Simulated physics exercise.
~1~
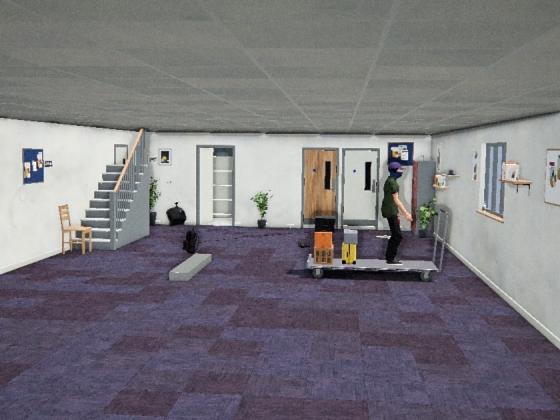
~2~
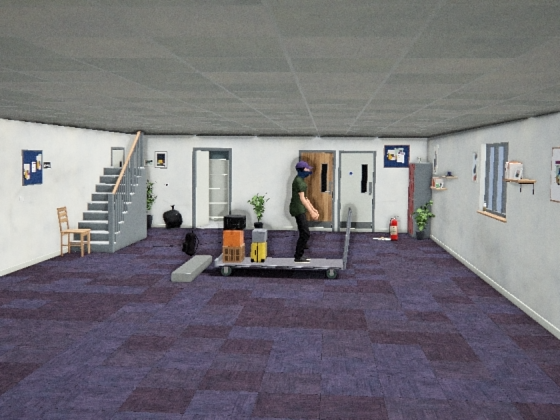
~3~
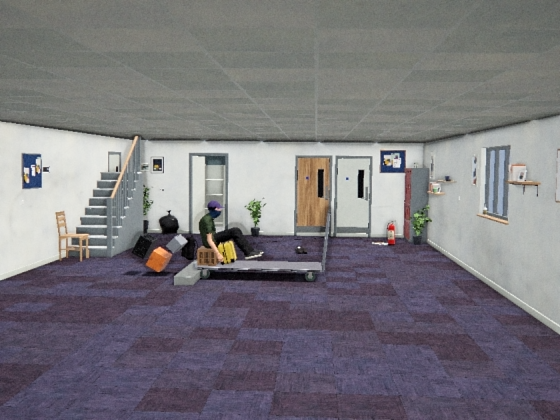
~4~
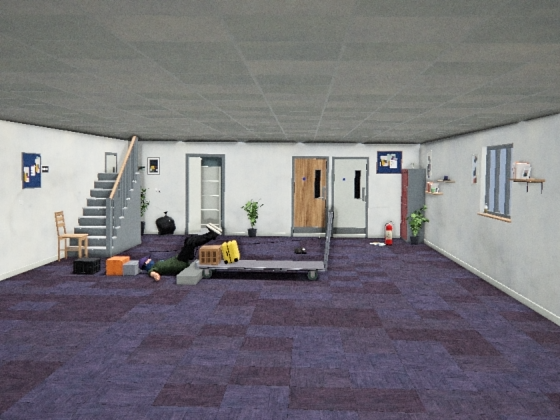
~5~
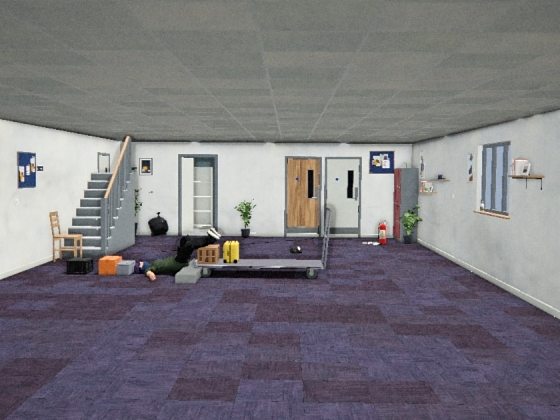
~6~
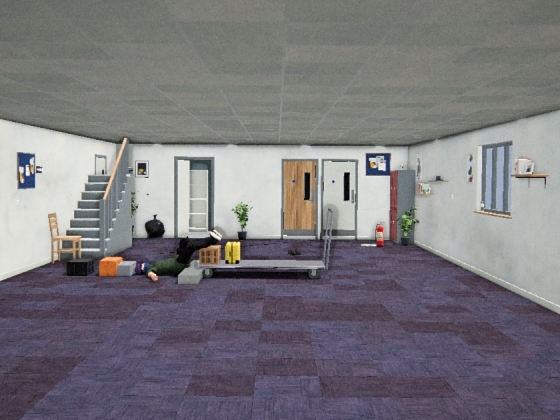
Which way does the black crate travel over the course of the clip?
The black crate moves to the left, first riding on the trolley and then tumbling past the beam onto the carpet.
